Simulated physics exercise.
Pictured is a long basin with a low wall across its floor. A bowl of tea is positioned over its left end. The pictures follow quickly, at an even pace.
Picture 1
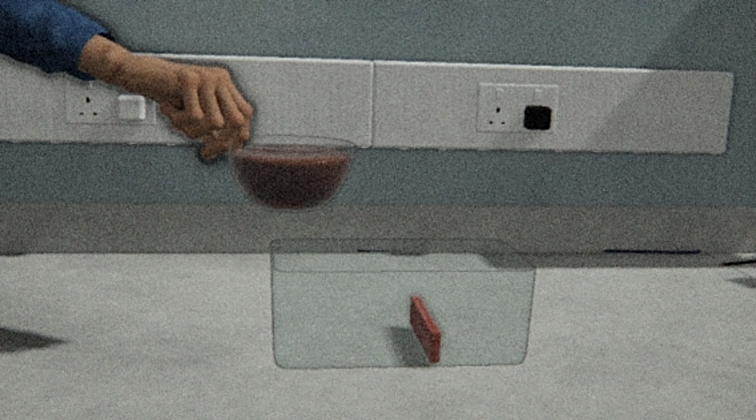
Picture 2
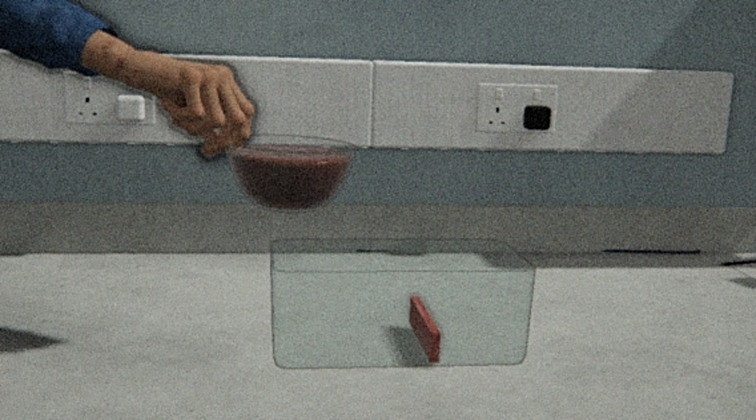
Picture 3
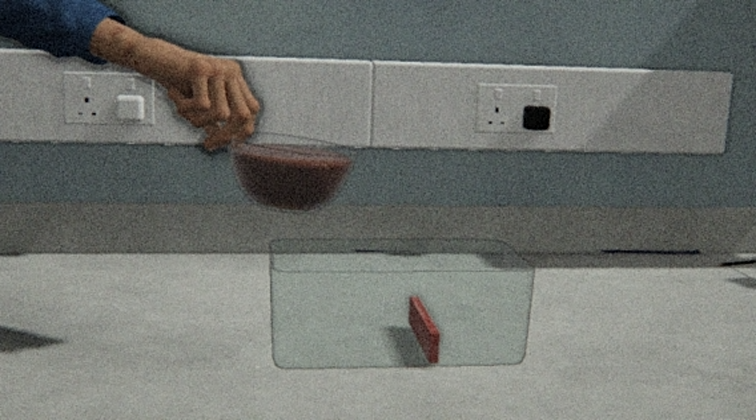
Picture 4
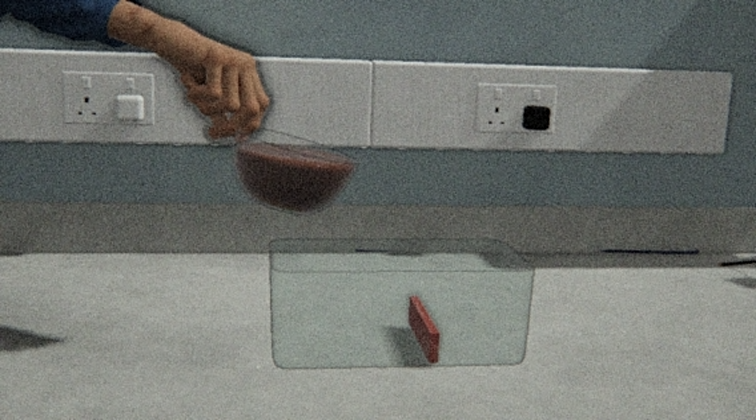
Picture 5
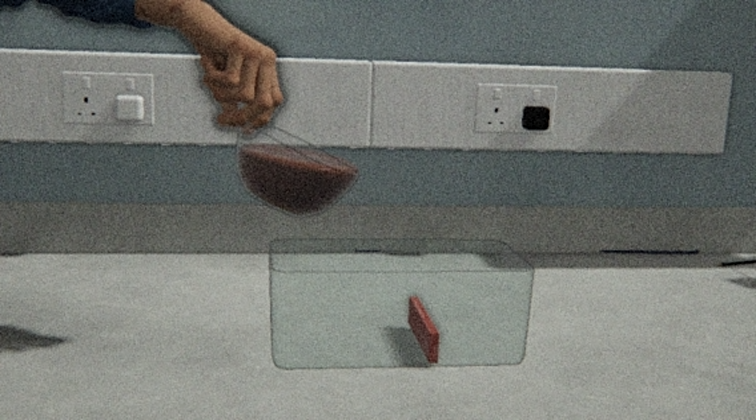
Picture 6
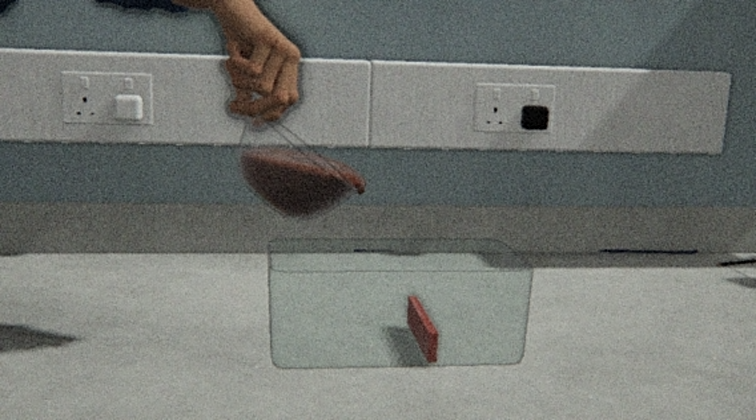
A hand tilts a glass bowl of tea rightward until some runs over its edge.
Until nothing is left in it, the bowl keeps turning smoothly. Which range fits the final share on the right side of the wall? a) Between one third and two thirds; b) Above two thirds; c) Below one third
c, below one third.
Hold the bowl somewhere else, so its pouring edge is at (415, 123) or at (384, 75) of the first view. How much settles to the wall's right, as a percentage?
It would come to near 50 per cent, and then near 40 per cent.
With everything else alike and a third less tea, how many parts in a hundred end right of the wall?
Estimate: Around 15 per cent.
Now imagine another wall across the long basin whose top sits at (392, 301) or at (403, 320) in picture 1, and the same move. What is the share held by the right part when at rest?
About 25 and 35 per cent.
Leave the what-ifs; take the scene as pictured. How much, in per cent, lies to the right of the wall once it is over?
Roughly 25 per cent.
A moment on, the bowl is tipped right over and 7 per cent is still to pour, 79 is left of the wall and 0 right of it.
Next, the bowl is tipped right over and 0 per cent is still to pour, 73 is left of the wall and 13 right of it.
Then the bowl is tipped right over and 0 per cent is still to pour, 69 is left of the wall and 25 right of it.
Later the bowl is tipped right over and 0 per cent is still to pour, 69 is left of the wall and 24 right of it.
At rest 69 per cent lies left of the wall, 24 right of it and 6 outside.
